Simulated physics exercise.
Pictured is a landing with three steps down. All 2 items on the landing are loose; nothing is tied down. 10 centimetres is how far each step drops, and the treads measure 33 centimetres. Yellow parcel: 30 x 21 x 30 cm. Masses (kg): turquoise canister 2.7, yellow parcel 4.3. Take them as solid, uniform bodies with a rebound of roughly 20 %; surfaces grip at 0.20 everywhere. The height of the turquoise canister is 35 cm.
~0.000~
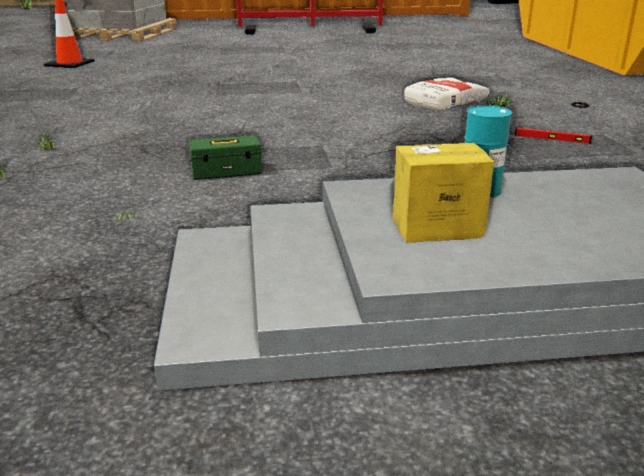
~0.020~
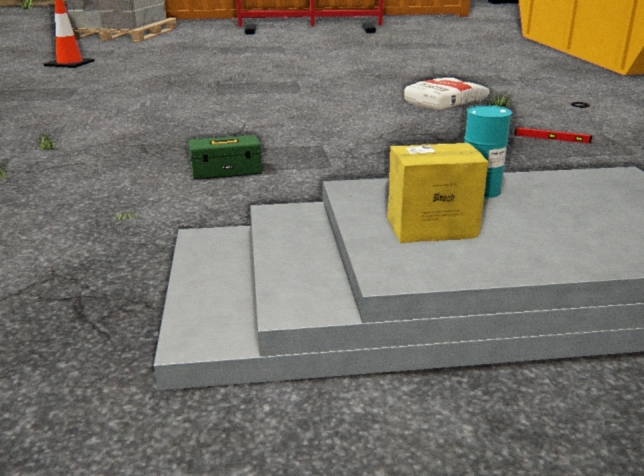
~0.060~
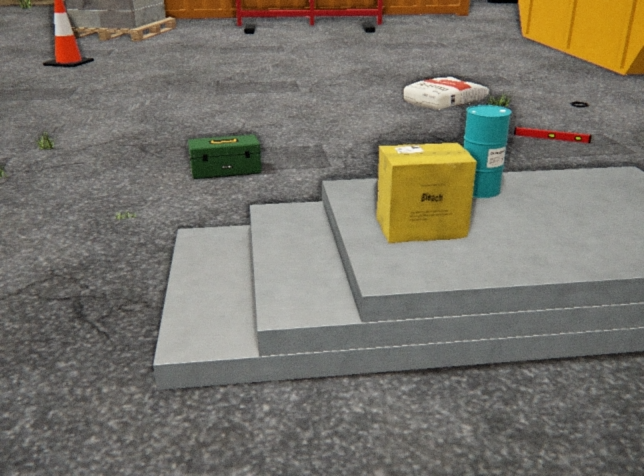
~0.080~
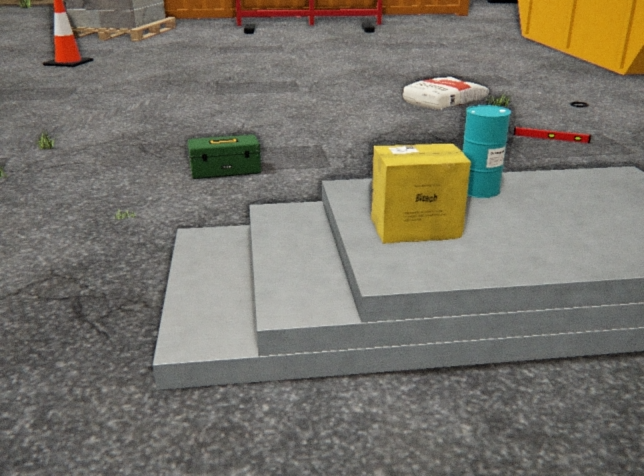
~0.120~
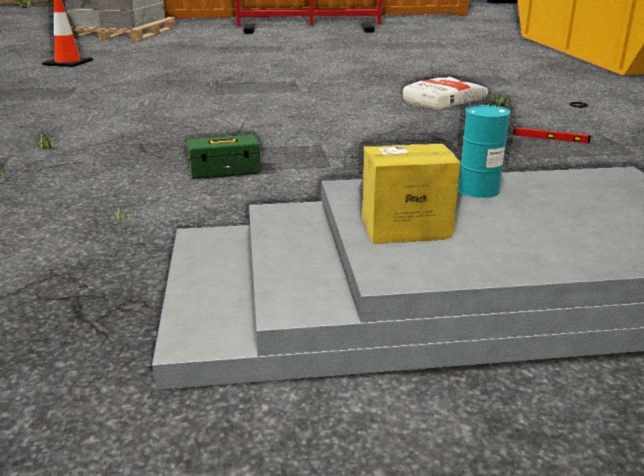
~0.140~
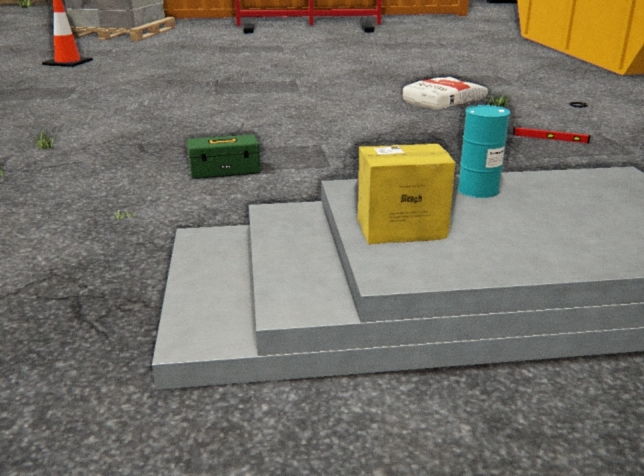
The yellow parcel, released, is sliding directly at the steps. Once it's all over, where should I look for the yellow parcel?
Up on the landing.
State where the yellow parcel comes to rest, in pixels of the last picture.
Roughly (358, 196).
By 0.24 s, edge 17 cm ahead; yellow parcel near (385, 194).
By 0.34 s, edge 11 cm ahead; yellow parcel near (371, 195).
By 0.44 s, edge 8 cm ahead; yellow parcel near (362, 195).
When it is over (0.9 s), edge 7 cm ahead; turquoise canister within 12 cm of the start. End places, in pixels of the last picture, yellow parcel near (358, 196).
